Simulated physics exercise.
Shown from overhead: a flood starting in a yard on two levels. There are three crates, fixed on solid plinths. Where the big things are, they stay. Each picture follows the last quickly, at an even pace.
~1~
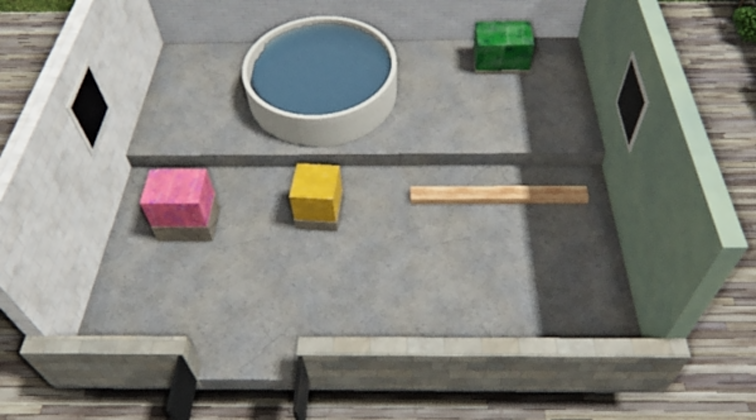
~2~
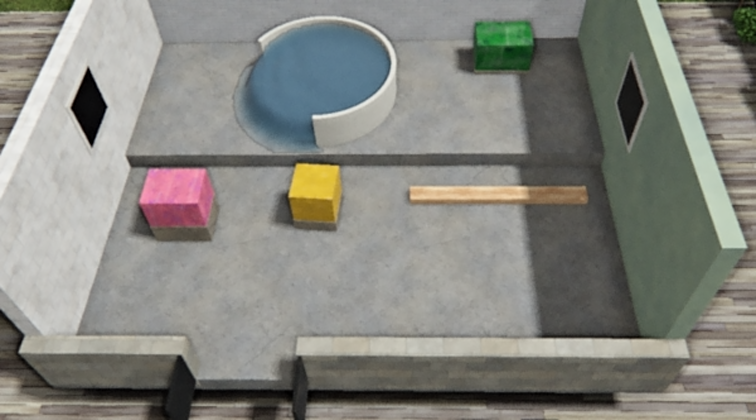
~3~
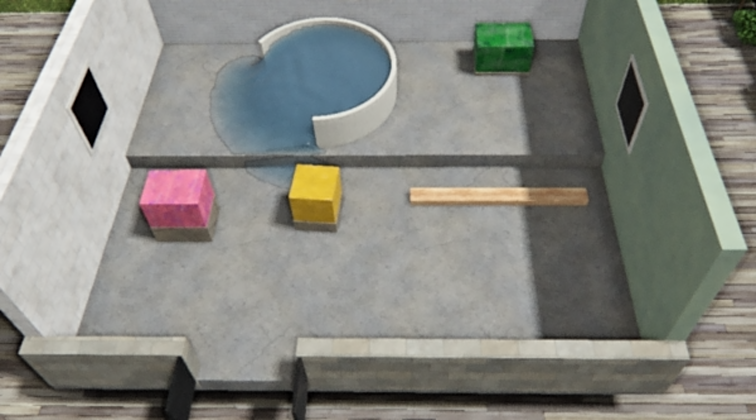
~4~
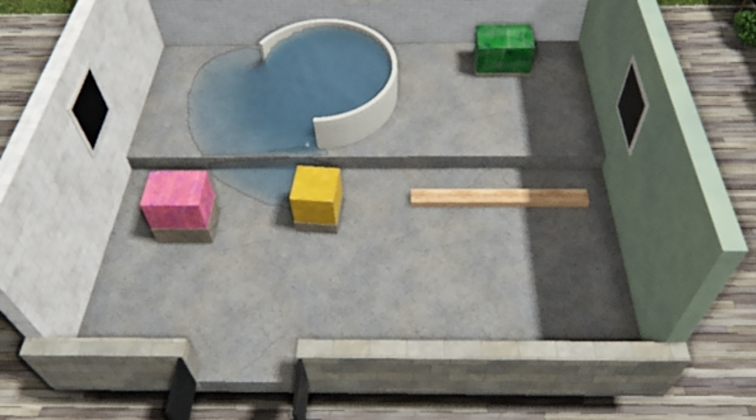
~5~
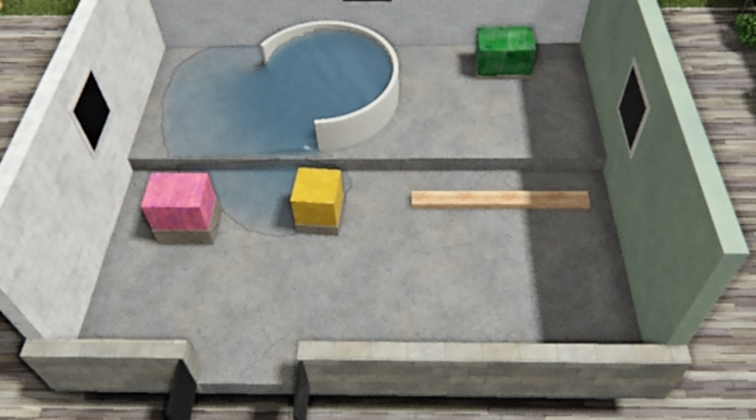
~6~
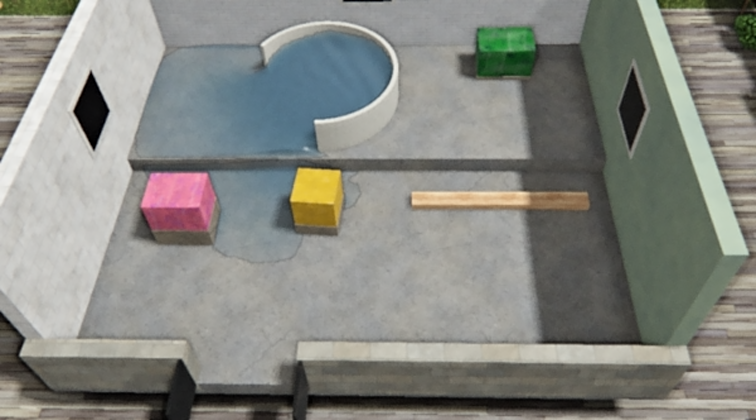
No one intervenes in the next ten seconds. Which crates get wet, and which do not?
At the end, the green crate ends up dry; the pink crate ends up dry; the yellow crate ends up dry.
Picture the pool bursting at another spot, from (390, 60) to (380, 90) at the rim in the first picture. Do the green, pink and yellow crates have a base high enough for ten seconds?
The green crate is reached; the pink crate is not reached; the yellow crate is not reached.
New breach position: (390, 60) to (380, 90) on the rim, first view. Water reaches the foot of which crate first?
First: The one in green.
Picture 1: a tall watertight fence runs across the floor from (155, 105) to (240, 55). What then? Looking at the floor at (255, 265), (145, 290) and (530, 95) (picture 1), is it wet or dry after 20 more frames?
First inundated, then inundated, then unwetted.
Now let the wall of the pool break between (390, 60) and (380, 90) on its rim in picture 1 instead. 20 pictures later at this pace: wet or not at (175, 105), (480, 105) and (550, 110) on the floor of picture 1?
In that order: Not flooded, wet, covered.
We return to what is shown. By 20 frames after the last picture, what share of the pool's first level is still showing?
Around 20 percent, give or take.
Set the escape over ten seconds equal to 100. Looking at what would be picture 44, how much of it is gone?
By my reckoning, 75 %.
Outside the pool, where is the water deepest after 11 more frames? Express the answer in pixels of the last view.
It should be deepest at about (130, 181).
A moment on, water covers 30 % of the floor; the green crate not reached, the pink crate water round its plinth, the yellow crate water round its plinth.
Next, water covers 40 % of the floor; the green crate not reached, the pink crate water round its plinth, the yellow crate water round its plinth.
Then, water covers 40 % of the floor; the green crate not reached, the pink crate water round its plinth, the yellow crate water round its plinth.
Later, water covers 60 % of the floor; the green crate water round its plinth, the pink crate water round its plinth, the yellow crate water round its plinth.
In the end, water covers 80 % of the floor; the green crate stayed above the water, the pink crate stayed above the water, the yellow crate stayed above the water.
